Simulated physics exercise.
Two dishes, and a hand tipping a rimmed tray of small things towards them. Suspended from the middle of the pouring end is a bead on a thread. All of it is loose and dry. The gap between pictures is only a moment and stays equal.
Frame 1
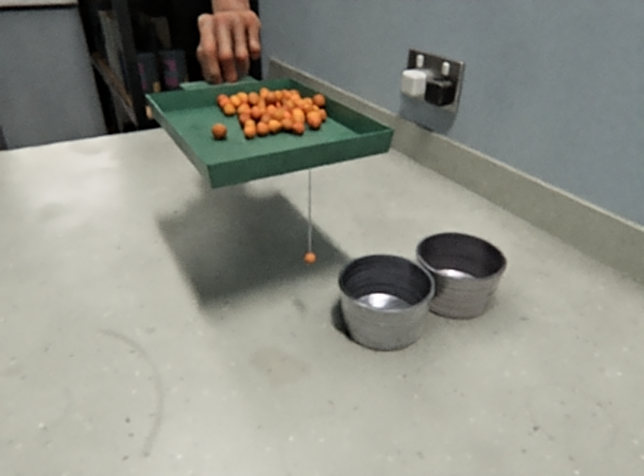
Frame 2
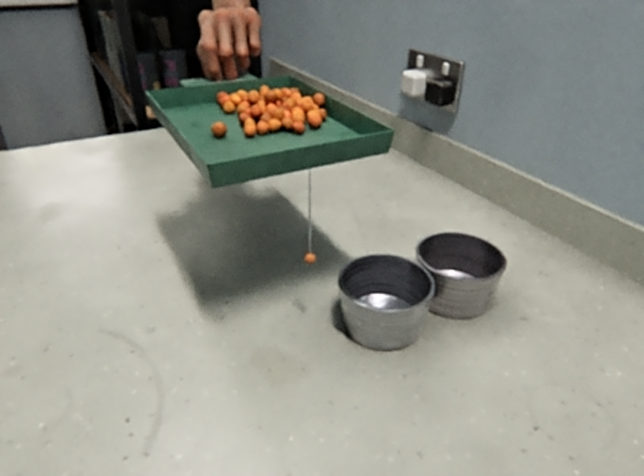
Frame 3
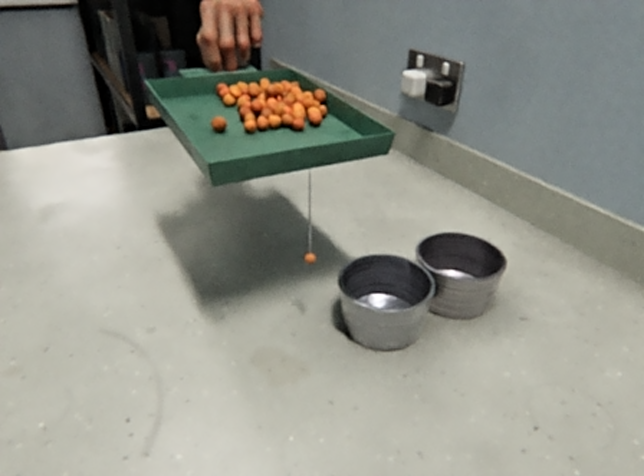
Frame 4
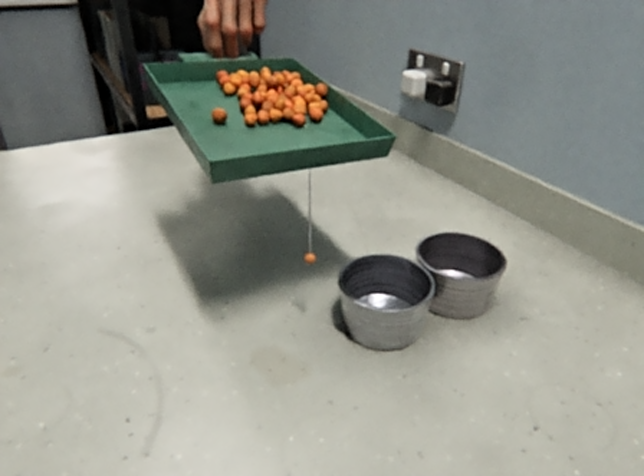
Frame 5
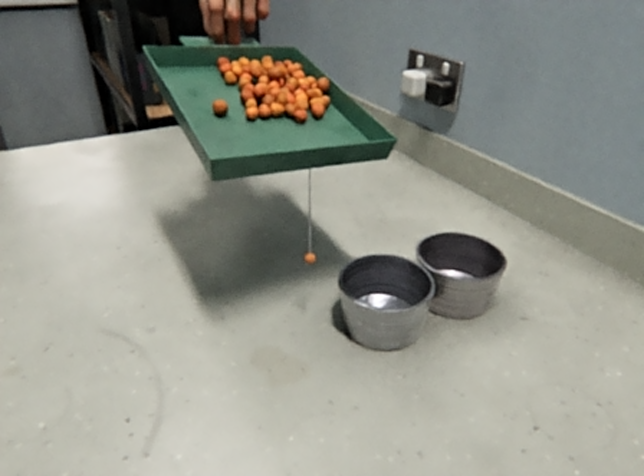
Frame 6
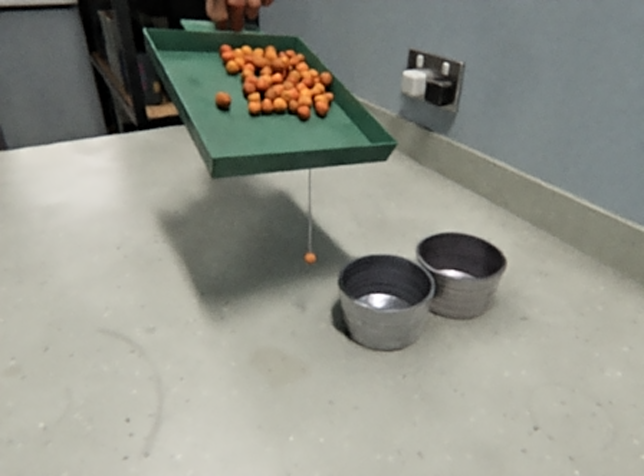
Green tray of small orange balls tilting gradually as a hand raises its far end, beside two metal dishes on a counter.
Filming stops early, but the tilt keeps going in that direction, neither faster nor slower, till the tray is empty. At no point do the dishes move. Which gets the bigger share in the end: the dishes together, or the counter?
The dishes end up holding in excess of half.
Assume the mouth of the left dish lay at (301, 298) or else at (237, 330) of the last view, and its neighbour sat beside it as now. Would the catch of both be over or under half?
At place one in excess of half; at place two not up to half.
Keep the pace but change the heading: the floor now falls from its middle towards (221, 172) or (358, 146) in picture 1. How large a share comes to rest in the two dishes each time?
About 0 %, then 20 %.
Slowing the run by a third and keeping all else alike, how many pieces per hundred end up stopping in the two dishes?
It would be close to 80 per cent.
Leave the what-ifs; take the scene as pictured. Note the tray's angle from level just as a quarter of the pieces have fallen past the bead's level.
I'd put it at about 115 degrees.
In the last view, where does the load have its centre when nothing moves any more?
Last view, resting centre - approx. (394, 312).
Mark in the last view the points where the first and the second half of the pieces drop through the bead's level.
The opening part goes through (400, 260); what follows goes through (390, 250).
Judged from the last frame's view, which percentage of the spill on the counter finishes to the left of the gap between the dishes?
About 70 percent.
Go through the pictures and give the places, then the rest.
The first picture shows corners of the pouring end near (210, 162) and (390, 129), level; middle of the load near (271, 111), coated peanuts; left dish near (412, 324); right dish near (488, 294); bead on its thread near (310, 258).
The second picture shows corners of the pouring end near (210, 162) and (390, 130), level; middle of the load near (271, 110).
The third picture shows corners of the pouring end near (211, 160) and (391, 132), tipped barely, lowest at the right corner; middle of the load near (271, 104).
The fourth picture shows corners of the pouring end near (212, 158) and (392, 135), tipped a little, lowest at the right corner; middle of the load near (272, 96).
The fifth picture shows corners of the pouring end near (214, 157) and (393, 138), tipped a little, lowest at the right corner; middle of the load near (274, 87).
The sixth picture shows corners of the pouring end near (216, 155) and (394, 141), tipped clearly, lowest at the right corner; middle of the load near (276, 80); left dish near (412, 324); right dish near (488, 294).
Shortly afterwards, tray tipped steeply; all but a few on the tray; only a few in the air.
Next, tray tipped past a quarter turn; all but a few on the tray; a little in the left dish; only a few in the right dish.
Some moments later, tray tipped past a quarter turn; near two thirds in the left dish; a little in the right dish; near a quarter outside both.
In the end, tray tipped past a quarter turn; near two thirds in the left dish; a little in the right dish; near a quarter outside both.
